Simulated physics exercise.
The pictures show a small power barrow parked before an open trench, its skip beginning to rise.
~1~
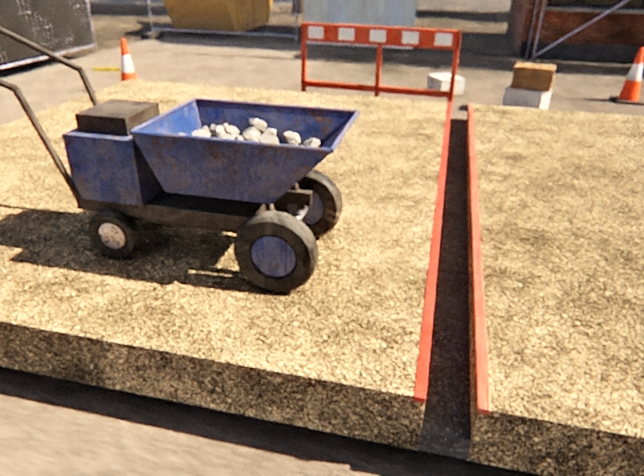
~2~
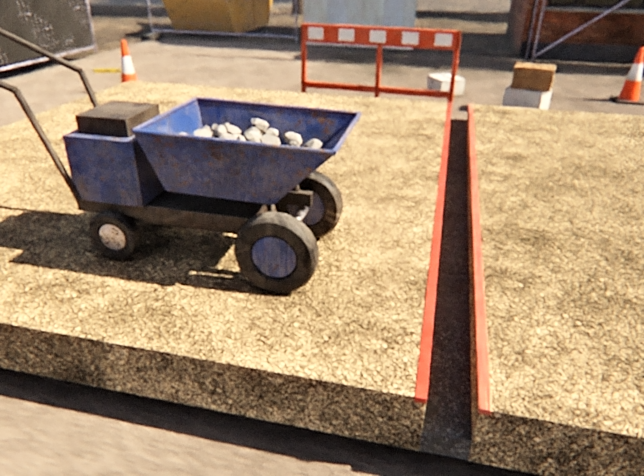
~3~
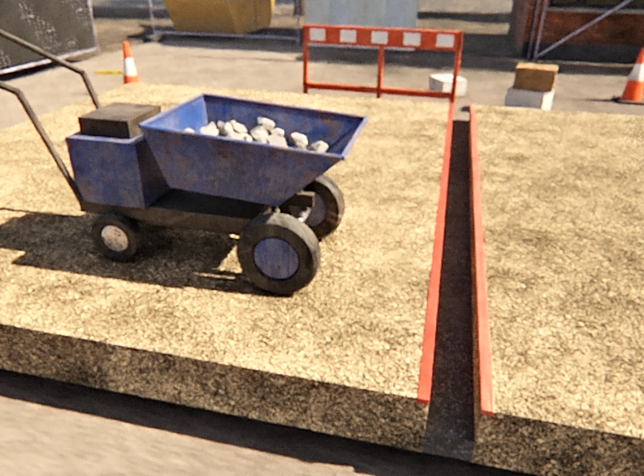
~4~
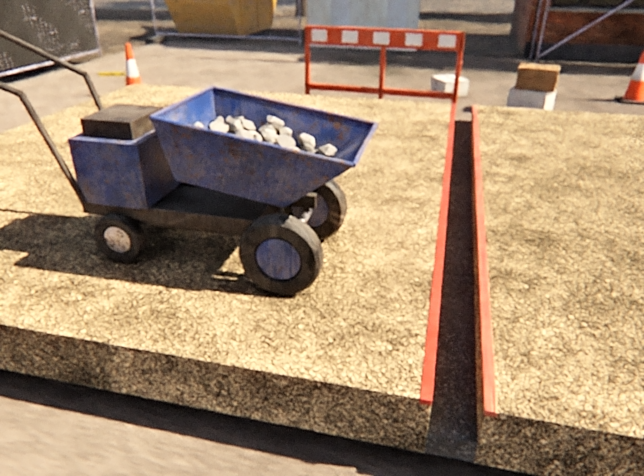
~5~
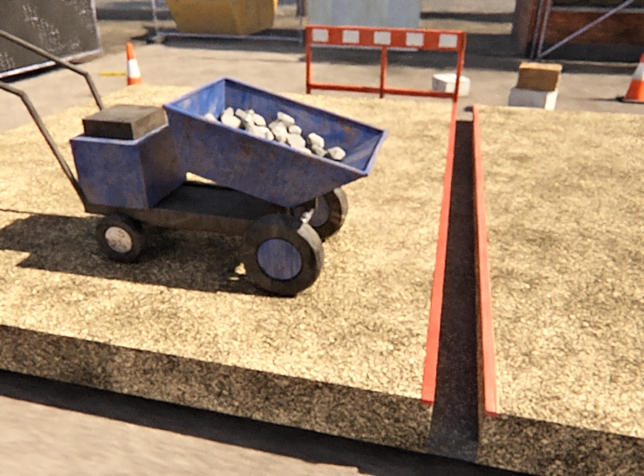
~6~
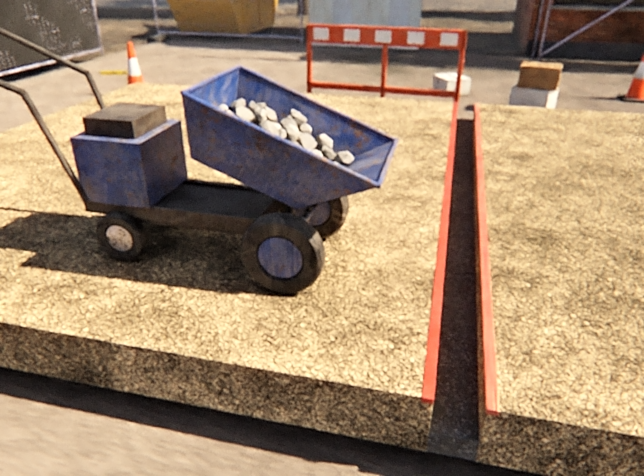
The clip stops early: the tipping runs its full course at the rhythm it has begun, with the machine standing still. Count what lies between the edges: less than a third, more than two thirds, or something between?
The trench ends with between a third and two thirds of it.
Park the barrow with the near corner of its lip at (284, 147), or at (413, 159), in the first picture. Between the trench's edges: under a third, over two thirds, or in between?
In turn: Under a third; under a third.
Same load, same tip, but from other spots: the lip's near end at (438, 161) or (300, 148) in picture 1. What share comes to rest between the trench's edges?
First some 0, then 30 per cent.
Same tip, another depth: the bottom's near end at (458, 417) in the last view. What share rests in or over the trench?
Some 40 per cent.
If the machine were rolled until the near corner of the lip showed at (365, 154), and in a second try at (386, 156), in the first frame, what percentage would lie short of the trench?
In turn 0 and 0 in a hundred.
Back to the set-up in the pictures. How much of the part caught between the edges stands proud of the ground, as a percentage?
Near 15 %.
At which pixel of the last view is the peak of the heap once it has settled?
Around (431, 281).
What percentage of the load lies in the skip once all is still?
Near 30 %.
Soon after the last picture, skip tipped steeply; all in the skip.
A little later, skip tipped right over; most in the skip; about a quarter short of the trench; a small part in or heaped over the trench.
Later still, skip tipped right over; about a third in the skip; about a quarter short of the trench; about half in or heaped over the trench; a stray few beyond it.
At rest, skip tipped right over; about a quarter in the skip; about a quarter short of the trench; about half in or heaped over the trench; a stray few beyond it.
